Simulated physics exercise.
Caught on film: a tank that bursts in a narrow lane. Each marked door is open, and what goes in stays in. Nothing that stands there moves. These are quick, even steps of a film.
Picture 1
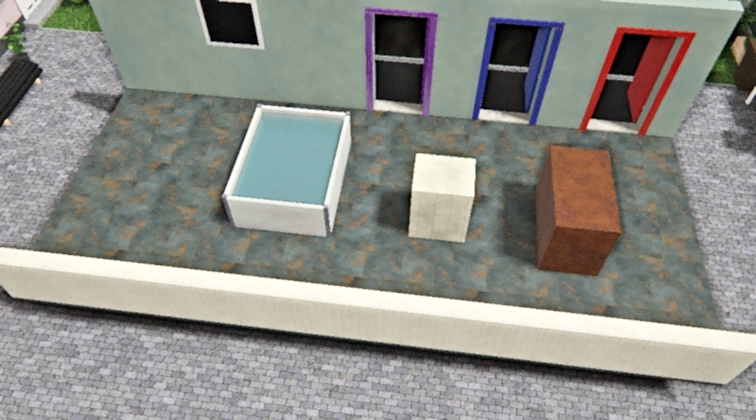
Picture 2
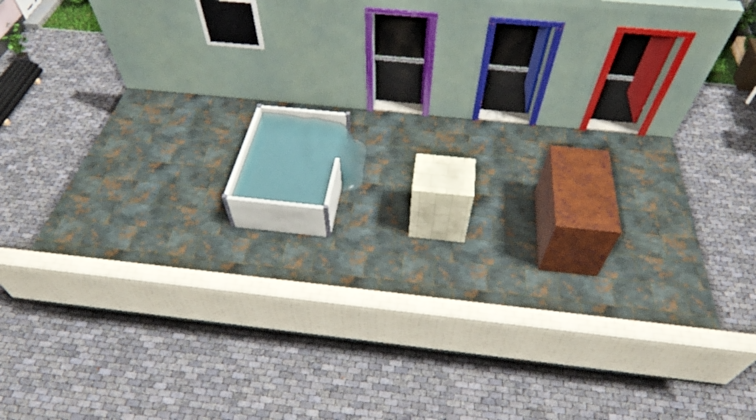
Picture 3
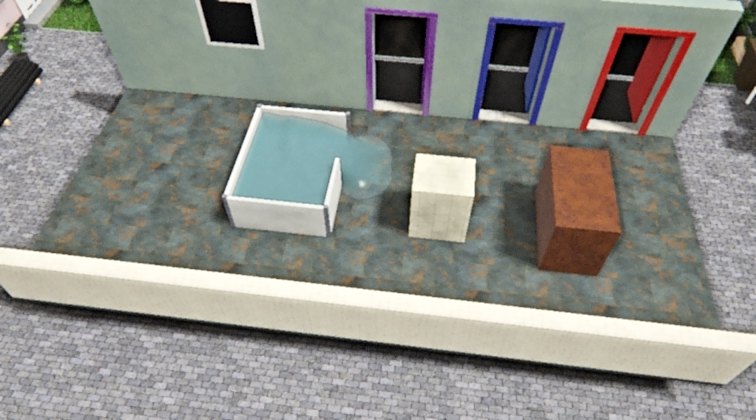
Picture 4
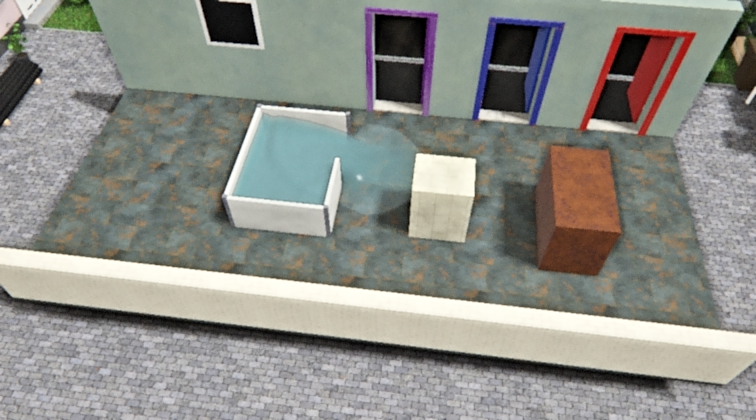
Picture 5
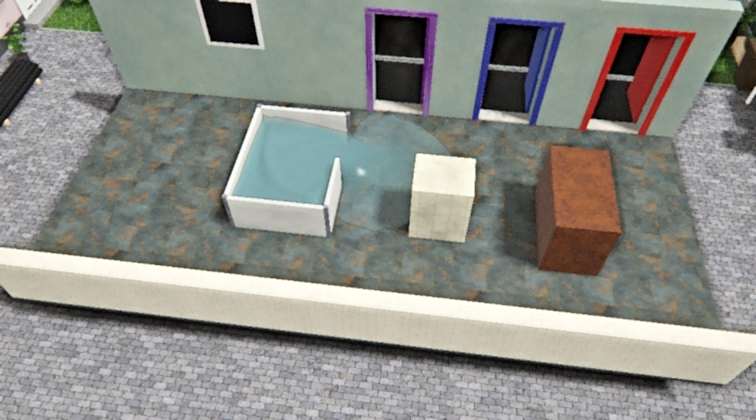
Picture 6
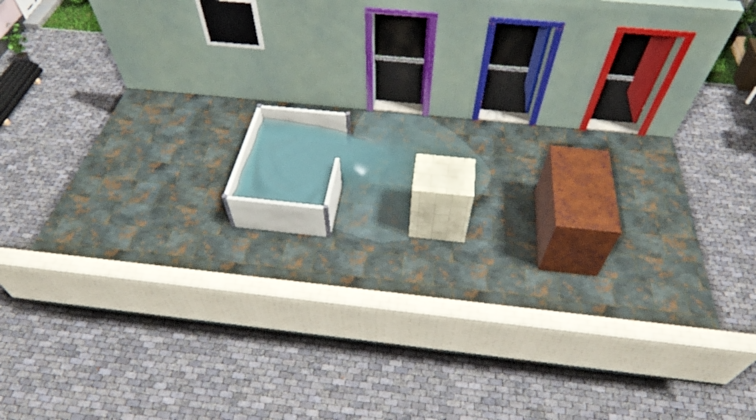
Water pours through a gap in the right side of a white-walled tank on a mottled grey-green floor, seen from above in a lane between a pale green building and a low cream wall. A cream block and a taller reddish-brown block stand to the right, before purple, blue and red doorframes. The water spreads rightward in a thinning sheet around the cream block, while the camera stays still.
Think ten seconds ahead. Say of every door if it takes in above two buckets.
The red door lets in a lot; the blue door lets in a lot; the purple door lets in a lot.
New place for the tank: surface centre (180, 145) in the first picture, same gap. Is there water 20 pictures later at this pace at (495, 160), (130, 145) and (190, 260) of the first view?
As listed: Covered, dry, dry.
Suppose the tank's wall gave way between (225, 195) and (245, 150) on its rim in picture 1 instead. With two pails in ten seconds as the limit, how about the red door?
Red door is under.
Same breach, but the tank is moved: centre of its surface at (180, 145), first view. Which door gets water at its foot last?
I say the red one.
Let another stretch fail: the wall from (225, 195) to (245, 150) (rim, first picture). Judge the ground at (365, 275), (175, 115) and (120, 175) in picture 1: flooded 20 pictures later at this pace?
One after the other: Not flooded, wet, wet.
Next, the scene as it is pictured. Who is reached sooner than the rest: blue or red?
The blue door.
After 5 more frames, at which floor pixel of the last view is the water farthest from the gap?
At about (612, 178).
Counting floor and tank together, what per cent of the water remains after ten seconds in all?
Roughly 48 per cent.
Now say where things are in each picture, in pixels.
The tank at (291, 157) is whole and still, in the first picture.
The front is at (357, 144), out from the gap at (342, 155), in the second picture.
The front is at (385, 146), out from the gap at (342, 157), in the third picture.
The front is at a hidden place, out from the gap at (342, 158), in the fourth picture.
The front is at a hidden place, out from the gap at (342, 158), in the fifth picture.
Water pours out at (342, 158) and has run to (485, 169), in the sixth picture.
A moment on, water covers 25 % of the floor; the red door not reached, the blue door wet at the sill, nothing in, the purple door under two buckets in.
Next, water covers 35 % of the floor; the red door wet at the sill, nothing in, the blue door under two buckets in, the purple door over two buckets in.
Then, water covers 40 % of the floor; the red door under two buckets in, the blue door over two buckets in, the purple door over two buckets in.
Later, water covers 50 % of the floor; the red door over two buckets in, the blue door over two buckets in, the purple door over two buckets in.
In the end, water covers 60 % of the floor; the red door over two buckets in, the blue door over two buckets in, the purple door over two buckets in.
